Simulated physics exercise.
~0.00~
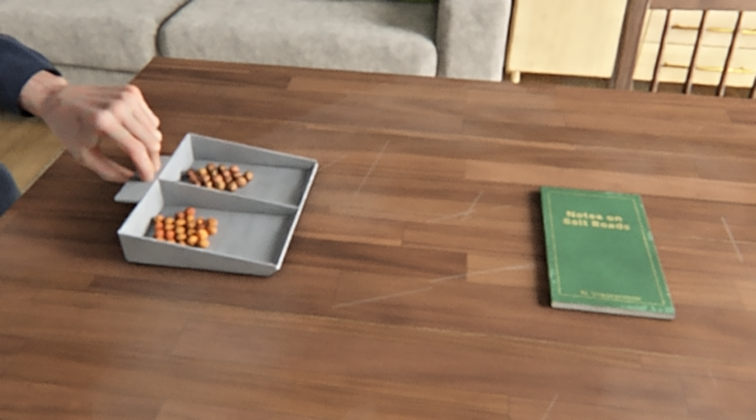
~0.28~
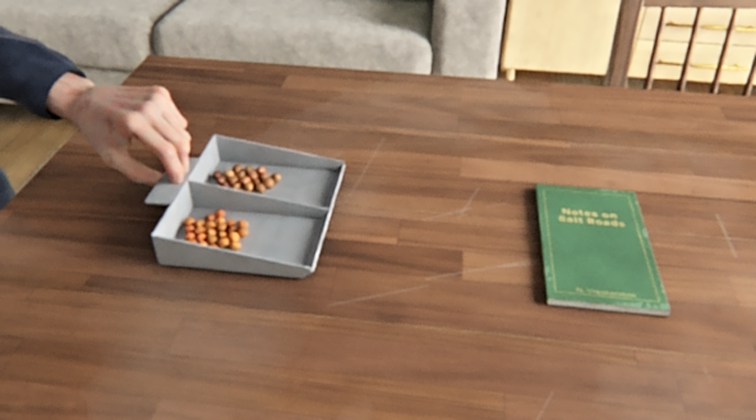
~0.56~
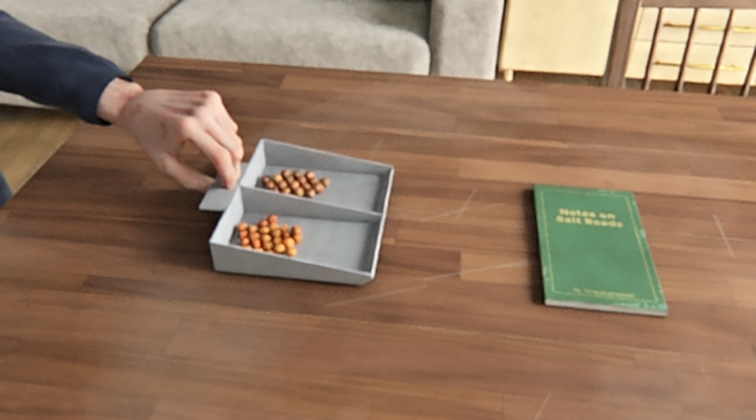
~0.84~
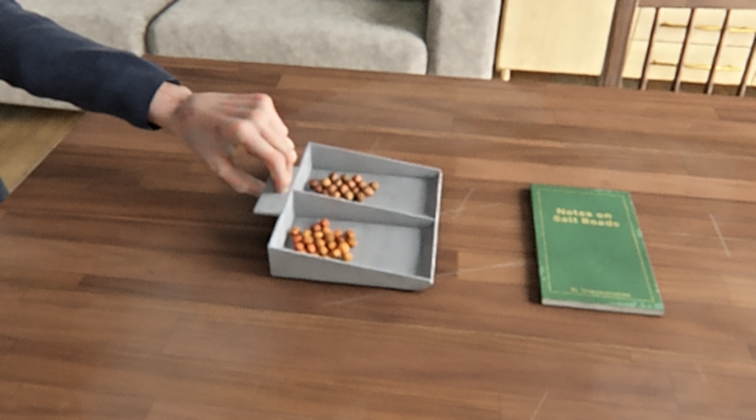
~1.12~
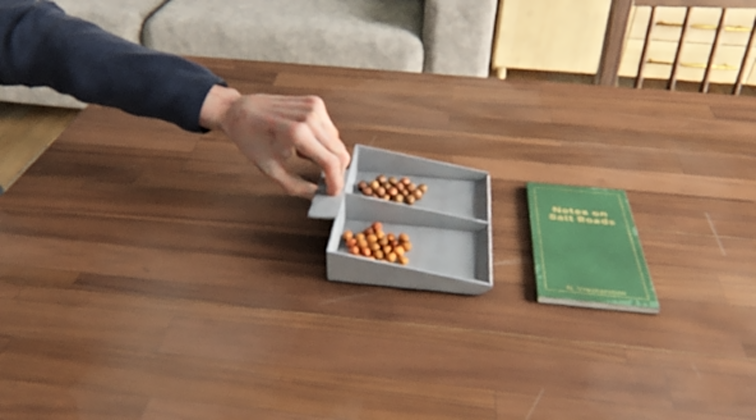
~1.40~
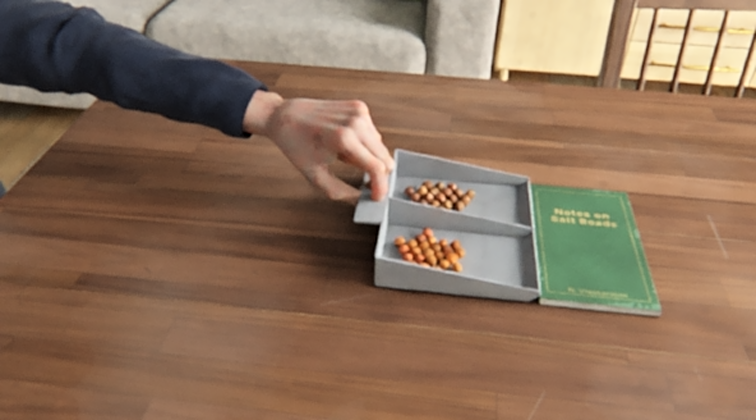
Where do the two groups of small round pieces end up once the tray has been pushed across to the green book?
Both groups are still in the tray, with the orange pieces in the near part and the browner ones in the far part.
A shallow grey tray with two parts sits at the left of a brown wooden table, seen from above at a slant, with a pale sofa behind. Small round orange pieces lie in its near part and browner ones in its far part, while a green book rests to the right. A hand in a dark blue sleeve holds the tab on the tray's left side and pushes it steadily rightward. The two groups ride along, staying bunched toward the tab end. The tray finally reaches the book's left edge, the book still in place and both groups inside their own parts.
